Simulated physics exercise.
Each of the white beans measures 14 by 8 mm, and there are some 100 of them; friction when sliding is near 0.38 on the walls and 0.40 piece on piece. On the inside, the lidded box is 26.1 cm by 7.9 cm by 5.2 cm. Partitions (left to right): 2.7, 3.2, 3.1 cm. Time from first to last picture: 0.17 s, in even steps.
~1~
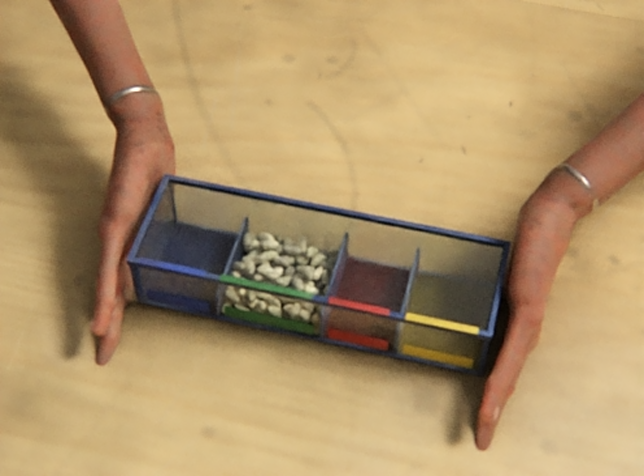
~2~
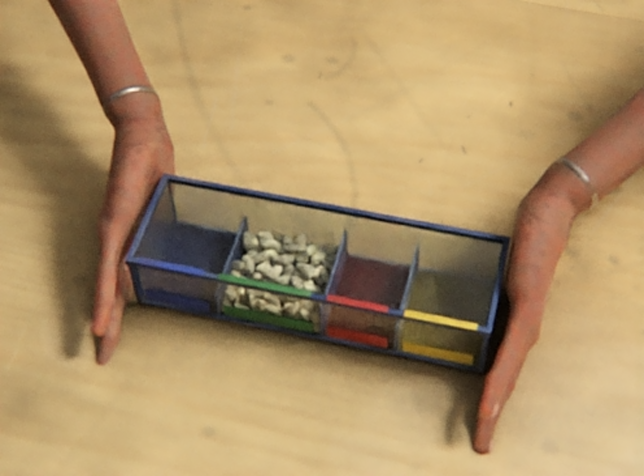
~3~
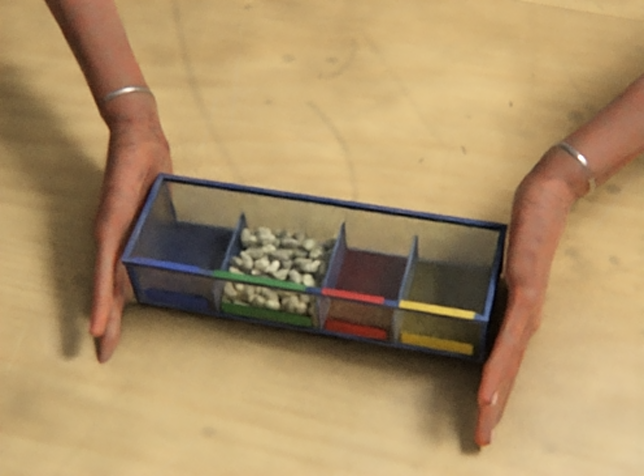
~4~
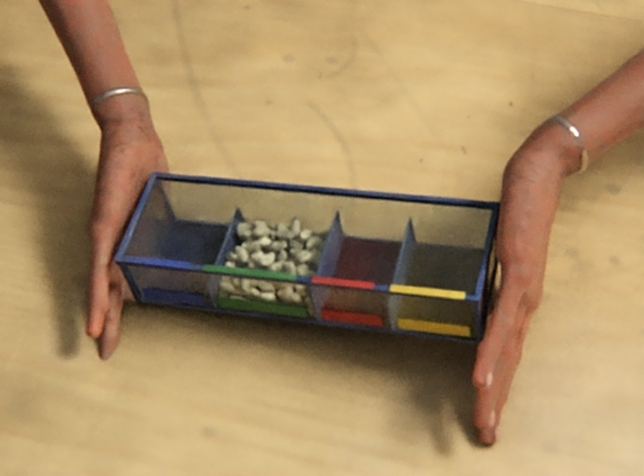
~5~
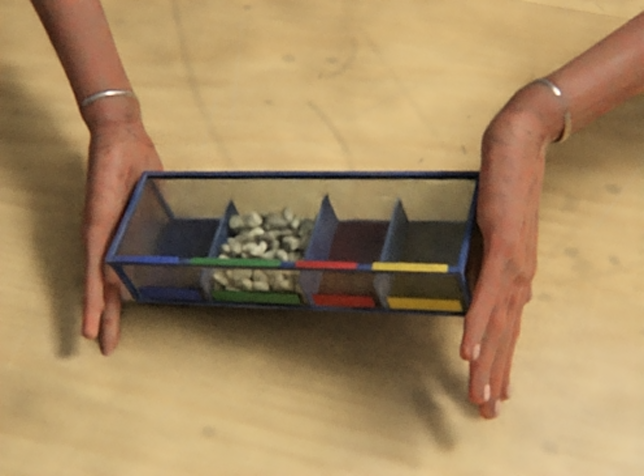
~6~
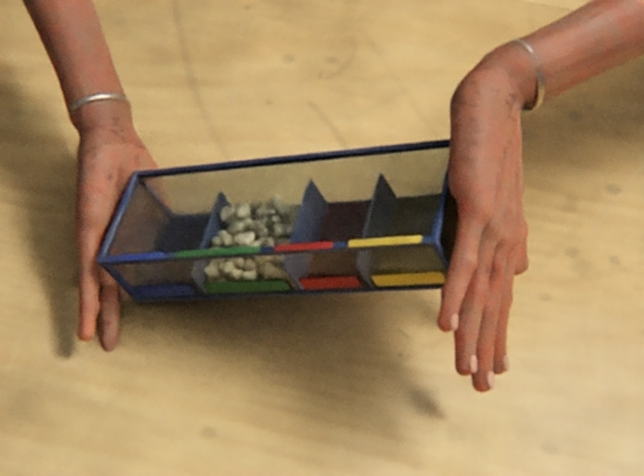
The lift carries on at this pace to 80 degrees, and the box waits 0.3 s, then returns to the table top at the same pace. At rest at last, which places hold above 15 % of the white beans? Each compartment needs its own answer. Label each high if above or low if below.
Red: Low; blue: High; green: High; yellow: Low.
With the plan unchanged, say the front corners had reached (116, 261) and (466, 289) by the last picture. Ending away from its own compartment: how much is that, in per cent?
It comes to around 60 per cent in that case.
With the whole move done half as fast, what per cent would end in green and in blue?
Result: Green = 45 %; blue = 55 %.
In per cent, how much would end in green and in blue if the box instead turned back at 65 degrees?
You'd get green at 65 % and blue at 35 %.
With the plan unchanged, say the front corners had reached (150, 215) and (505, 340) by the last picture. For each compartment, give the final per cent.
Red 5, blue 0, green 40, yellow 50.
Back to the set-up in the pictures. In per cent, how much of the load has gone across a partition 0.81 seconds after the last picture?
Roughly 65 percent of it.
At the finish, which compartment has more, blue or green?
That would be the blue compartment.
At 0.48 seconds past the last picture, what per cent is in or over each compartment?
Red 0 %, blue 60 %, green 40 %, yellow 0 %.
Then, 0.48 s after the last picture, tilt 80 degrees; blue 60 %, green 40 %.
Then, 0.81 s after the last picture, tilt 48 degrees; blue 65 %, green 35 %.
Then, 1.22 s after the last picture, tilt 0 degrees; blue 65 %, green 35 %.
In the end, red 0 %, blue 65 %, green 35 %, yellow 0 %.
